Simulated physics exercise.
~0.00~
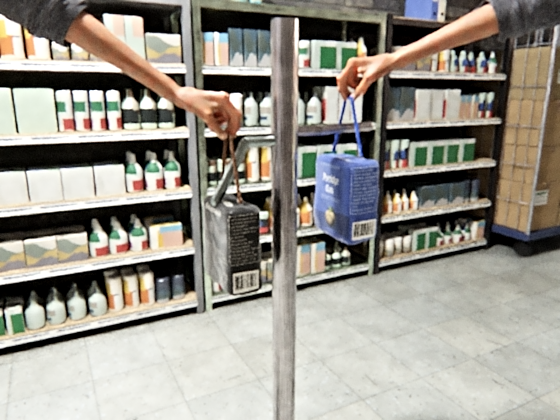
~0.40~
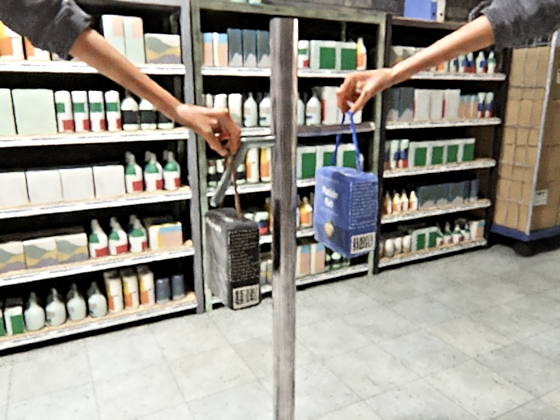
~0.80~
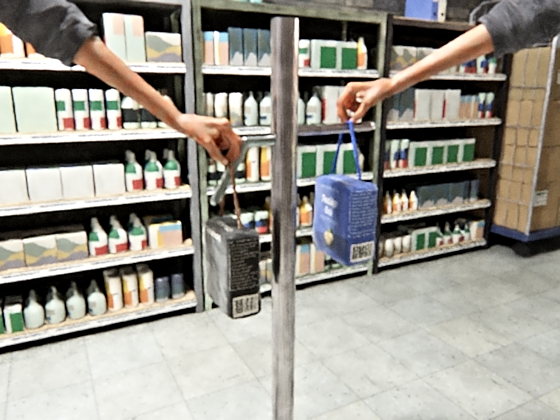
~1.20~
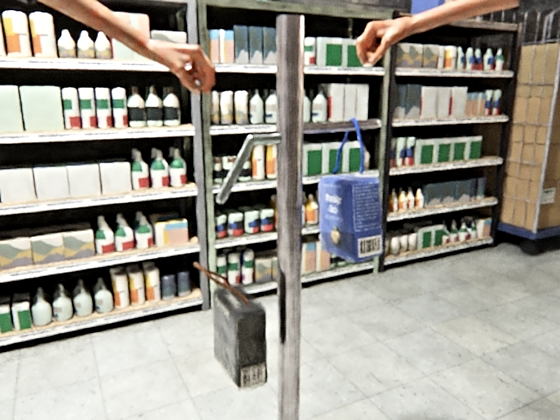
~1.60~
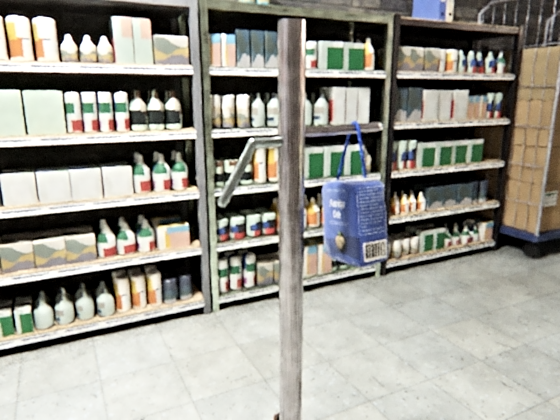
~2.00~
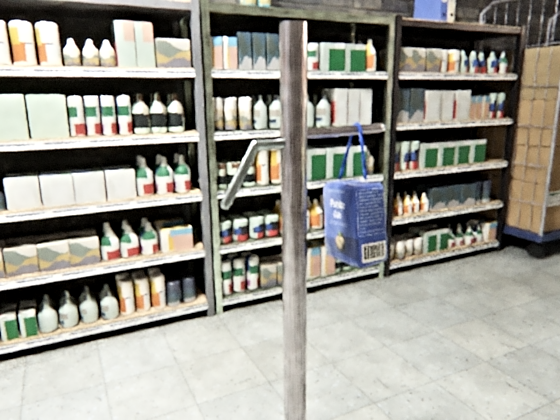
The video shows two hands lowering a black bag and a blue sack by their loops onto either side of a stand before shelves of bottles and boxes. Once released, the black bag on the left drops out of sight, while the blue sack stays hanging on the right.
